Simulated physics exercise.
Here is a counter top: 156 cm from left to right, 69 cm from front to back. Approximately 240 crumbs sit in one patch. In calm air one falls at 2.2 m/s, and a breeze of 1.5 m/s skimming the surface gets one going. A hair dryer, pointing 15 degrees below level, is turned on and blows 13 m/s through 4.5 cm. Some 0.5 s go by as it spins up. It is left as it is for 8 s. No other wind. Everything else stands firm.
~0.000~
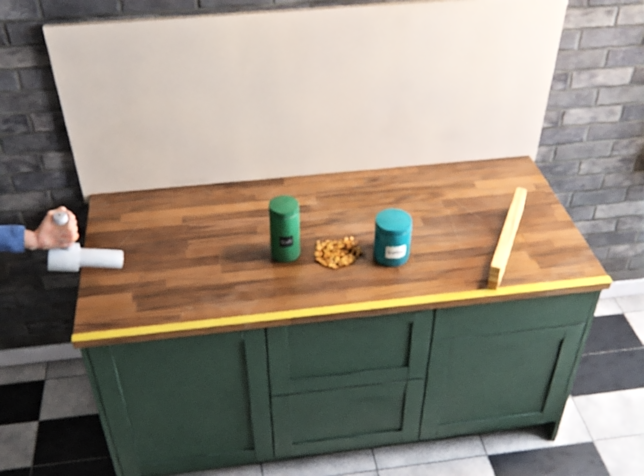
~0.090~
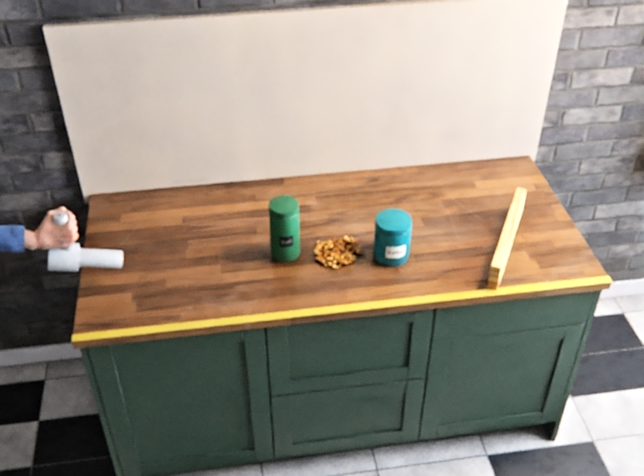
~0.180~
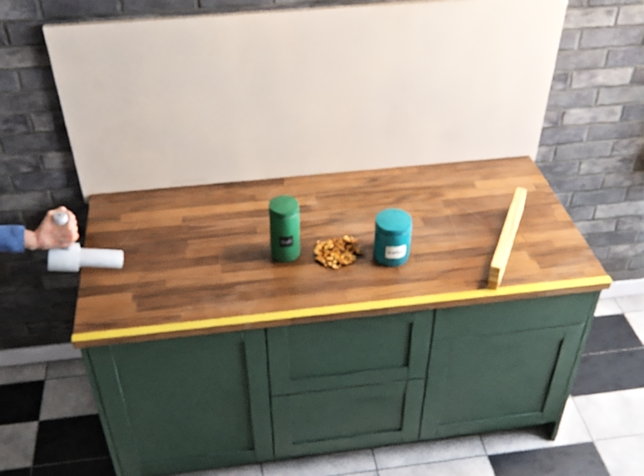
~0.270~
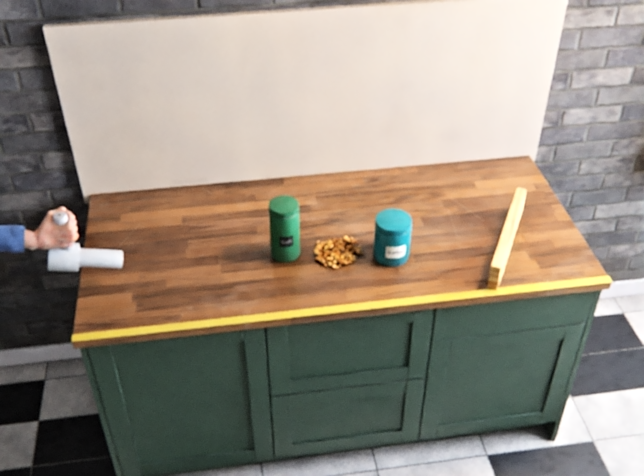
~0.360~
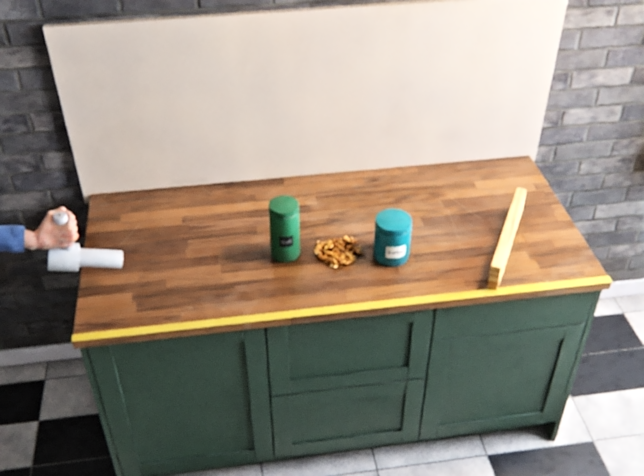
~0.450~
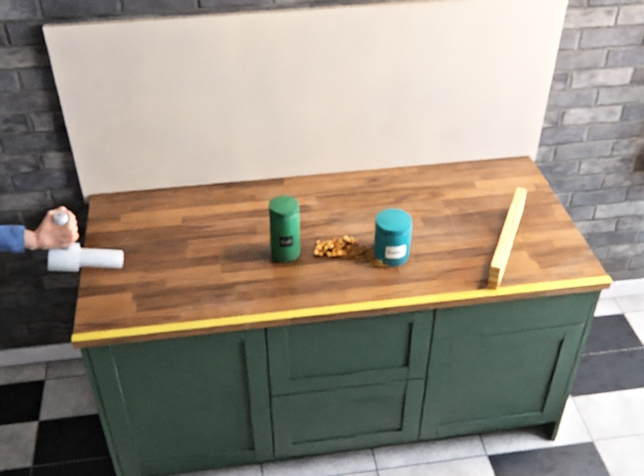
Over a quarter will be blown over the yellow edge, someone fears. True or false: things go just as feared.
False.
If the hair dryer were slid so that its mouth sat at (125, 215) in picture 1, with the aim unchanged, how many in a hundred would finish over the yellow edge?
0 per cent.
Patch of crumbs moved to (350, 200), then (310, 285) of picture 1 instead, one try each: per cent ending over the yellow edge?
In turn: 0 per cent, 90 per cent.
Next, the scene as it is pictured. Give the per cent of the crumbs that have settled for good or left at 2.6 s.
Roughly 30 per cent of them.
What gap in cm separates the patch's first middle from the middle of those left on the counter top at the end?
I'd say around 20 cm.
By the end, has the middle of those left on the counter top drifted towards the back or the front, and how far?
It moves toward the far edge, close to 5 cm.
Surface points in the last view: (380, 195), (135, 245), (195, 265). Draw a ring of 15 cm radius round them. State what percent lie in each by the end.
In turn about 15 %, 0 %, 0 %.
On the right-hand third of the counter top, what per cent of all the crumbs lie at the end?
About 25 percent.
After 1.6 s, 82 % are on the move or not yet settled, 3 % are over the yellow edge; the middle of those still in play is near (386, 235).
After 2.6 s, 73 % are on the move or not yet settled, 4 % are over the yellow edge; the middle of those still in play is near (390, 232).
After 4.4 s, 58 % are on the move or not yet settled, 4 % are over the yellow edge; the middle of those still in play is near (393, 234).
After 8.0 s, at the end, 5 % are over the yellow edge; the middle of those still in play is near (393, 234).
